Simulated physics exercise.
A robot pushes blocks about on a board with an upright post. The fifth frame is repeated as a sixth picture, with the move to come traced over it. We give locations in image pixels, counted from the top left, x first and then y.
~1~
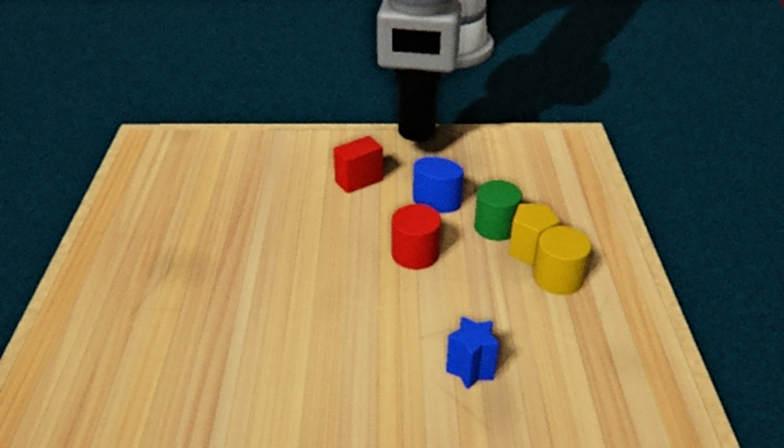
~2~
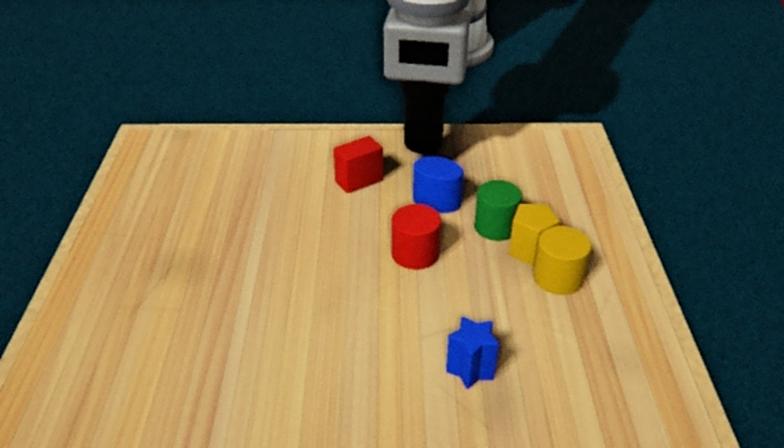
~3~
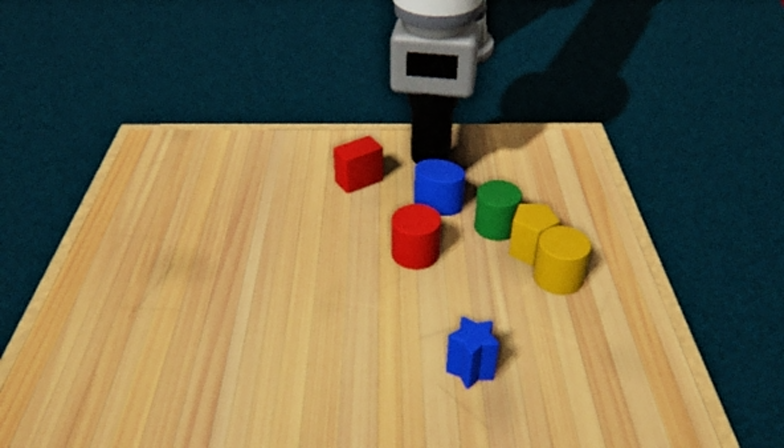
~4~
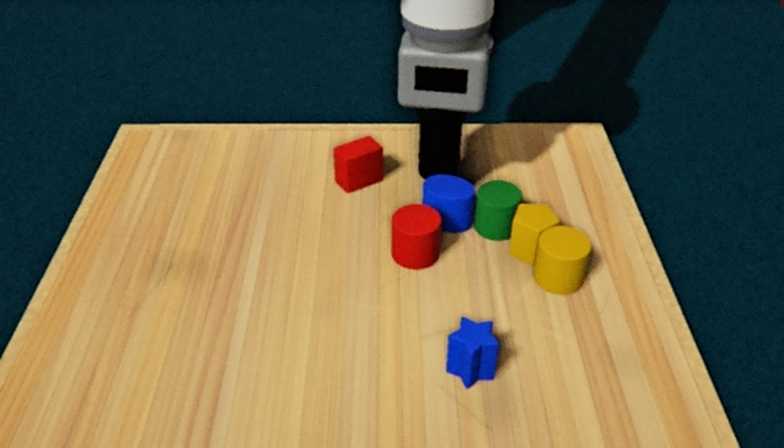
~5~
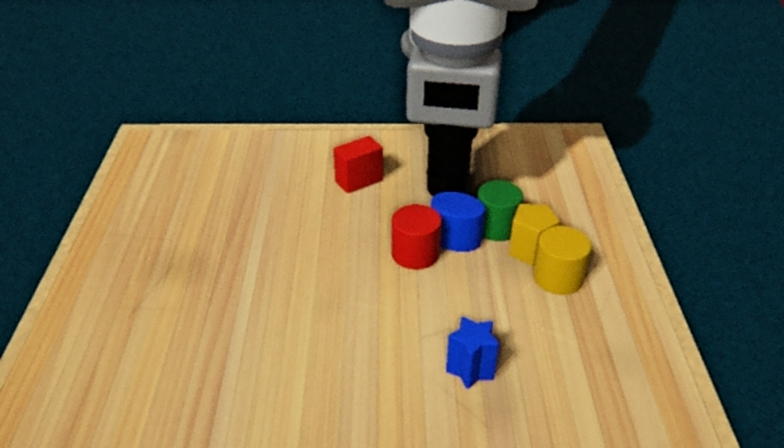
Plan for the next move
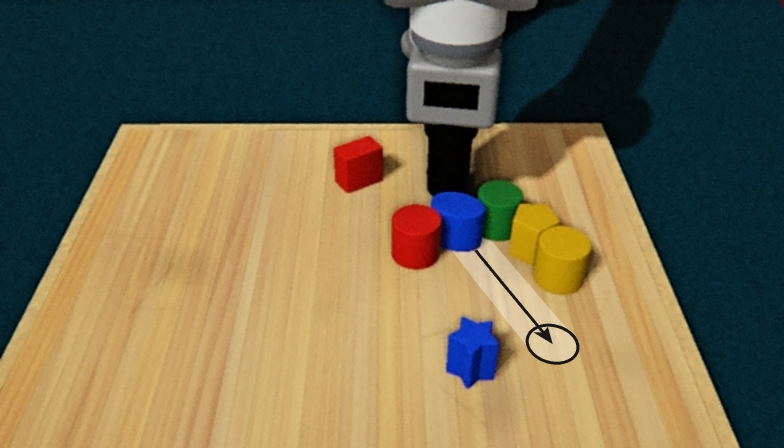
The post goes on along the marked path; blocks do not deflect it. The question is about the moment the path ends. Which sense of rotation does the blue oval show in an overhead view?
It turns clockwise.
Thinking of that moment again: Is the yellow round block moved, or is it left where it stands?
It sits in its place.
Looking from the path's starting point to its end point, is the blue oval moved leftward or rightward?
Off to the right side.
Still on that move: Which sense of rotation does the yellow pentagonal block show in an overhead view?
Spin direction: Clockwise.
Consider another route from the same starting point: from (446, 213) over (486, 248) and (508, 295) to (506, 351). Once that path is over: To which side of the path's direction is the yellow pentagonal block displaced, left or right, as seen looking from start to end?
Left side.
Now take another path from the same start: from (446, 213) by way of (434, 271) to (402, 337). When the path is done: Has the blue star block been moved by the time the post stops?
Final answer: No.
The drawn path runs from (446, 213) directly to (552, 344).
The first path, step by step. One third of the way, post (479, 228); red round block (416, 221); blue oval (484, 247), turned 20° clockwise; green round block (512, 196); yellow pentagonal block (547, 214), turned 30° clockwise.
Two thirds of the way, post (517, 272); red round block (416, 221); blue oval (506, 295), turned 55° clockwise; green round block (512, 196); yellow pentagonal block (547, 214), turned 30° clockwise.
At the end, post (558, 319); red round block (416, 221); blue oval (517, 334), turned 115° clockwise; green round block (512, 196); yellow pentagonal block (547, 214), turned 30° clockwise; yellow round block not moved.
